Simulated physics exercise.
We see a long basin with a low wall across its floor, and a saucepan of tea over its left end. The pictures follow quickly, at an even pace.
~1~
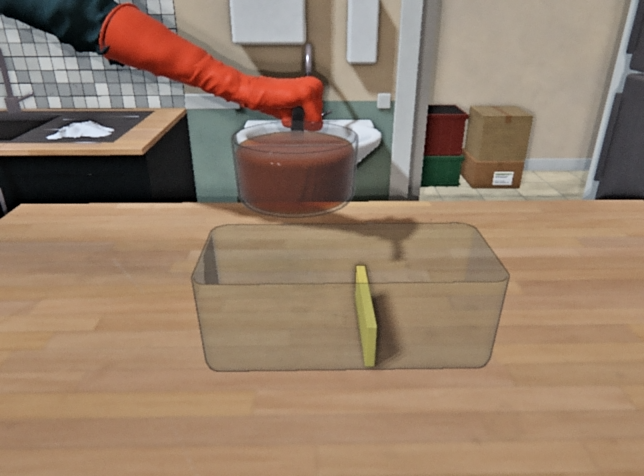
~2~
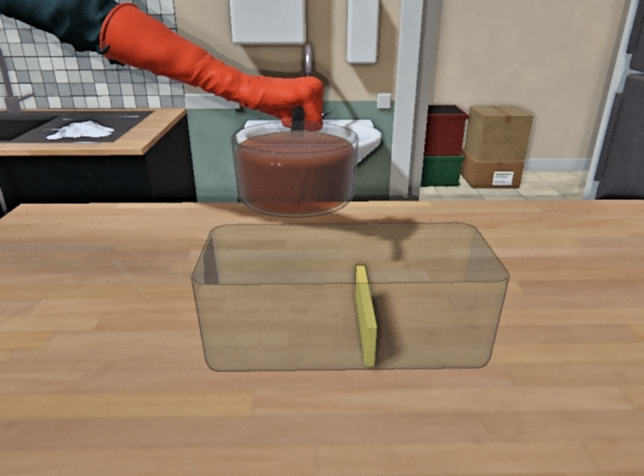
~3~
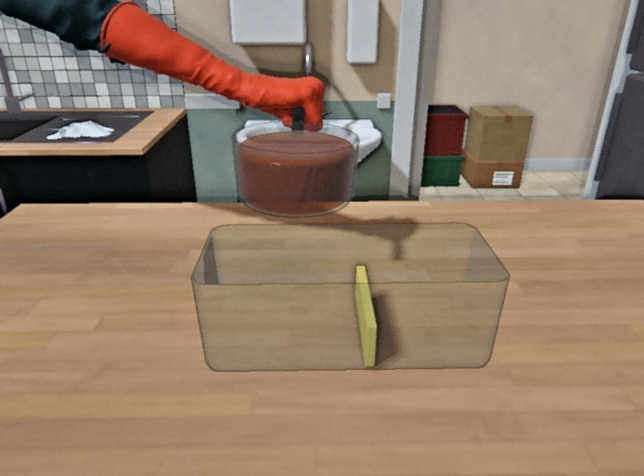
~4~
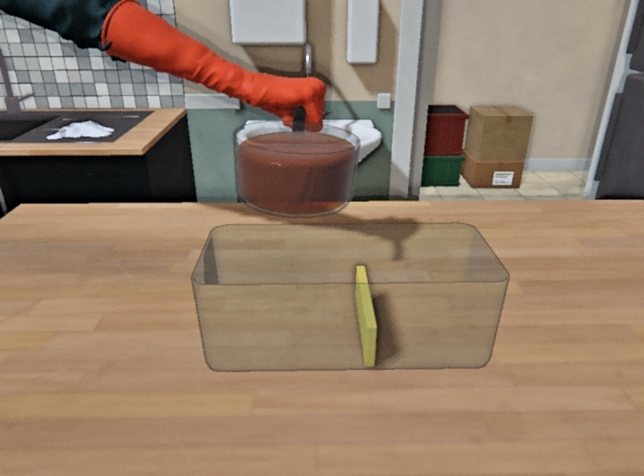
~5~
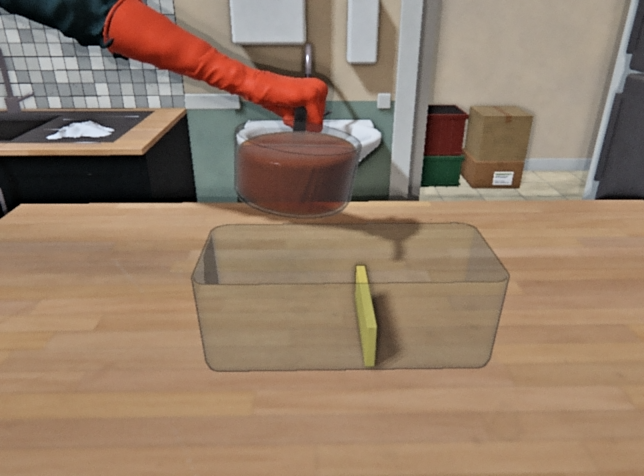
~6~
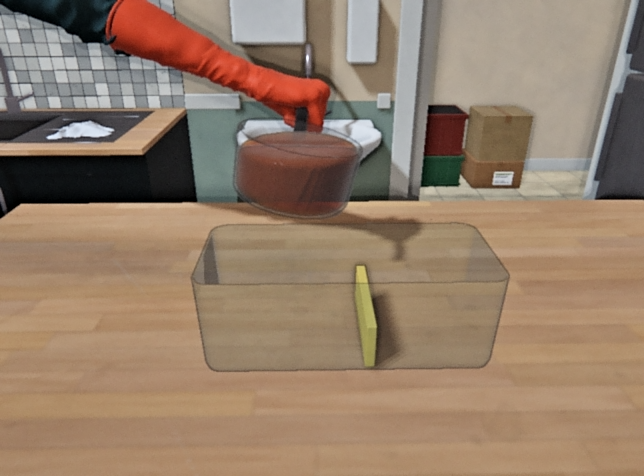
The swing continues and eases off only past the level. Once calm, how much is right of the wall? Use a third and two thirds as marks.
The share right of the wall is above two thirds.
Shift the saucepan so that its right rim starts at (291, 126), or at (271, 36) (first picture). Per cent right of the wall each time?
First some 15, then 30 per cent.
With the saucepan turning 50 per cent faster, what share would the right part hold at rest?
It comes to 80 per cent or so.
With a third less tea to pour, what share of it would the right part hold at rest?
Some 75 per cent.
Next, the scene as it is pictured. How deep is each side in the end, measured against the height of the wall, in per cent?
Left: 10 %. Right: 50 %.
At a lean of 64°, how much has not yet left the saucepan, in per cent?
Close to 55 per cent.
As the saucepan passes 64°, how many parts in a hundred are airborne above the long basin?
Close to 25 per cent.
A moment on, the saucepan is tipped part way and 55 per cent is still to pour, 0 is left of the wall and 17 right of it.
Next, the saucepan is tipped on its side and 11 per cent is still to pour, 5 is left of the wall and 78 right of it.
Then the saucepan is tipped right over and 1 per cent is still to pour, 15 is left of the wall and 84 right of it.
Later the saucepan is tipped right over and 0 per cent is still to pour, 16 is left of the wall and 84 right of it.
At rest 16 per cent lies left of the wall, 84 right of it and 0 outside.
